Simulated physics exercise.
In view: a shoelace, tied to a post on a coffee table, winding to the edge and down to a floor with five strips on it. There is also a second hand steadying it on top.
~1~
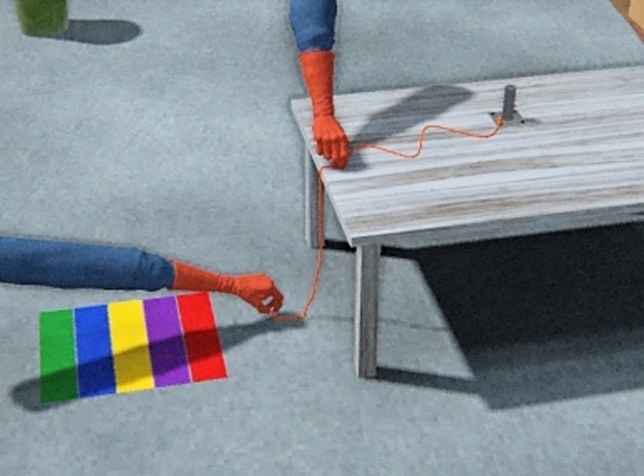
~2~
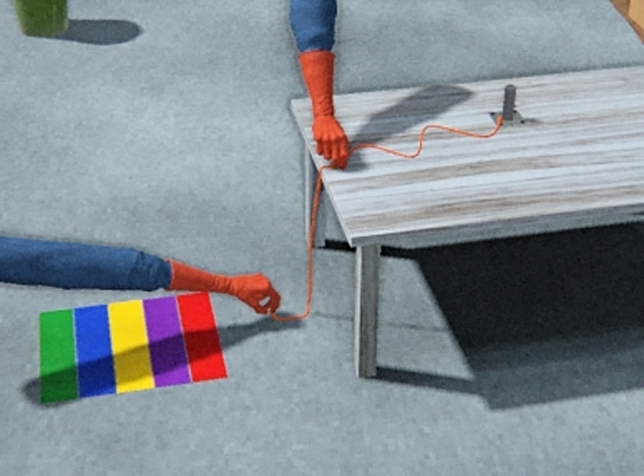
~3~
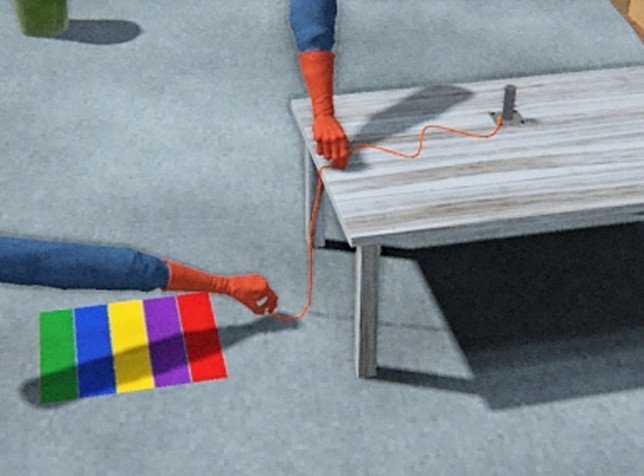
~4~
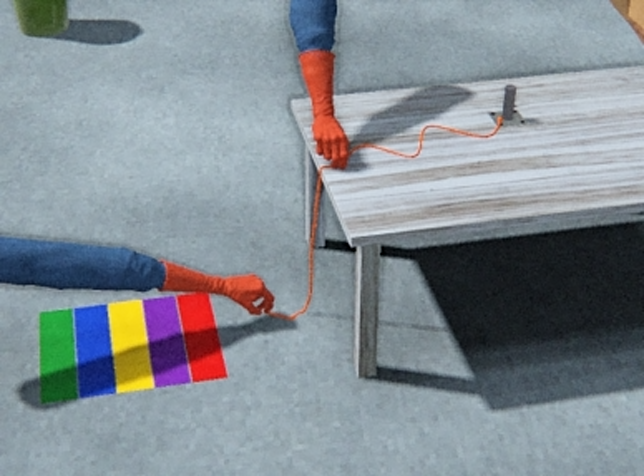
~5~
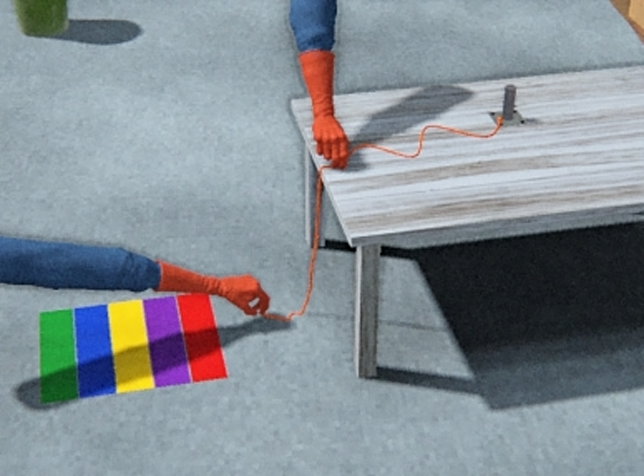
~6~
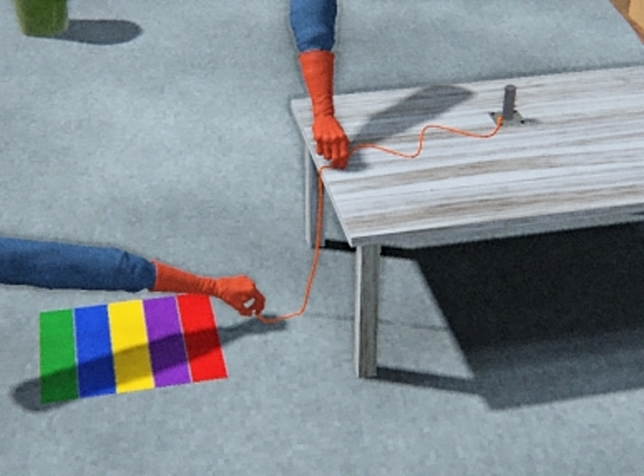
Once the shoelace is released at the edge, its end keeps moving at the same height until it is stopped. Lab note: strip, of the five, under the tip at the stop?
Green.
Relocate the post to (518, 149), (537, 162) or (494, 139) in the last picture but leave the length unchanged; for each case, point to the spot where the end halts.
The places are (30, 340), (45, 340) and (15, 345).
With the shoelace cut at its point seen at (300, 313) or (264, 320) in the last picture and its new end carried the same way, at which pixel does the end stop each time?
In turn, (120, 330) for the first and (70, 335) for the second.
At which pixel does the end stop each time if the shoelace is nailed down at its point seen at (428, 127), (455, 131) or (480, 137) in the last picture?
Readings in order - (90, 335), (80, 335), (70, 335).
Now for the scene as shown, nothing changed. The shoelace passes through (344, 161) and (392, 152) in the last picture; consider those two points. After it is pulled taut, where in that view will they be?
They finish close to (264, 191) and close to (323, 154).
Soon after, end near (120, 330); over yellow.
After that, end near (77, 335); over blue.
At the stop, end near (51, 339); over green. It halts on the green strip.
